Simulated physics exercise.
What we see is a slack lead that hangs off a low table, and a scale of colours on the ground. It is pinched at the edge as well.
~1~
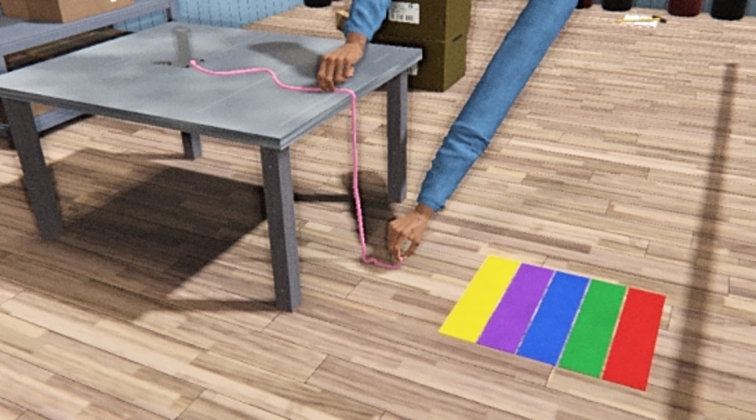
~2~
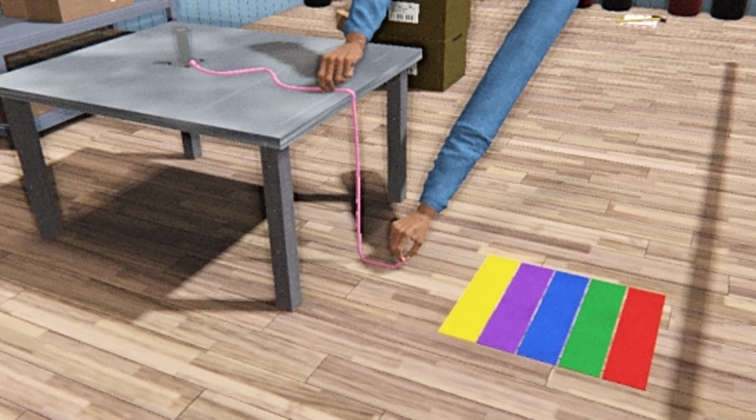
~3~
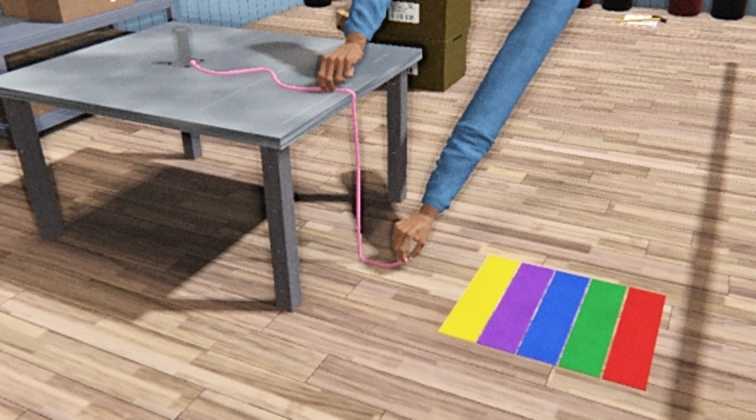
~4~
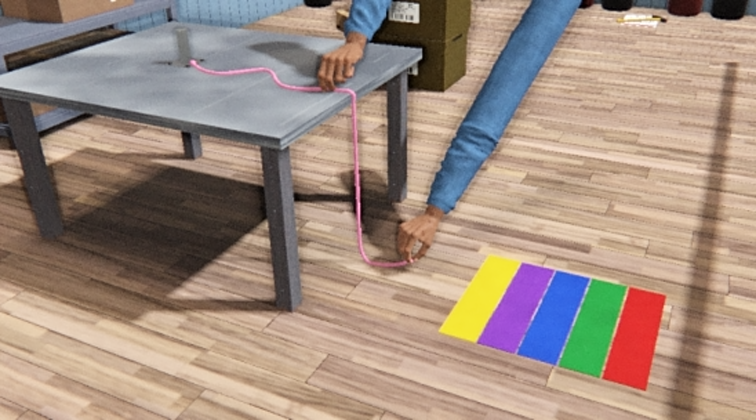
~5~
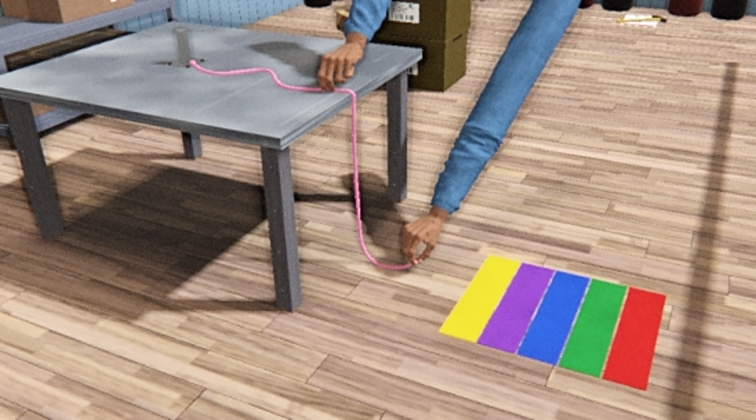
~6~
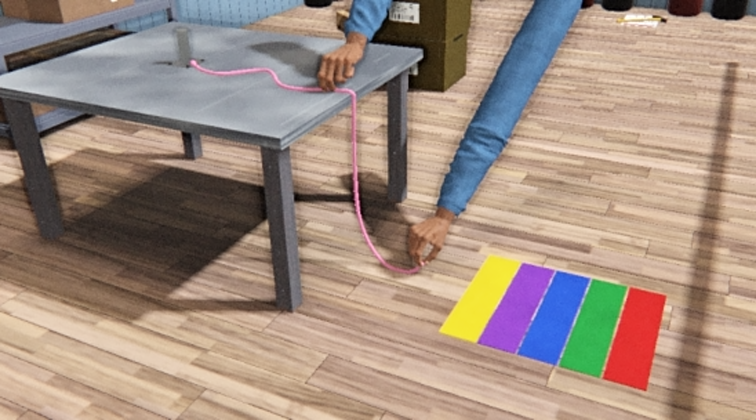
A pink cord hanging off a grey table was drawn slightly to the right by a hand near the floor, toward some coloured stripes, while another hand kept it pressed at the table's edge.
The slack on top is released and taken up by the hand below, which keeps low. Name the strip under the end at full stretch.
It gets as far as the blue strip.
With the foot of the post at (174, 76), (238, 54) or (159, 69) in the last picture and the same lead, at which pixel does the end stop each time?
Try by try, around (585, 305), (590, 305) and (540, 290).
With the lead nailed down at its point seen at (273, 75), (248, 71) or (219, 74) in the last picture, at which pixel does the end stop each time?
In that order: (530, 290), (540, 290) and (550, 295).
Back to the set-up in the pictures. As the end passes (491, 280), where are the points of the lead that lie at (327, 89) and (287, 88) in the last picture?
Near (355, 102) and (324, 86).
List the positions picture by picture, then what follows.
The first frame shows end (401, 258); yellow (466, 321); purple (504, 332); blue (544, 342); green (585, 354); red (629, 366).
The second frame shows end (404, 259); lead through (204, 71) (267, 71) (298, 89) (354, 114) (358, 183) (359, 250).
The third frame shows end (406, 259).
The fourth frame shows end (412, 261); lead through (204, 71) (267, 71) (299, 89) (354, 114) (357, 183) (361, 250).
The fifth frame shows end (416, 262).
The sixth frame shows end (423, 263); lead through (204, 71) (267, 71) (299, 89) (354, 114) (355, 183) (373, 249).
Early on, end near (491, 280); over yellow.
Midway, end near (533, 290); over purple.
At the end of the slack, end near (558, 297); over blue. The blue one.
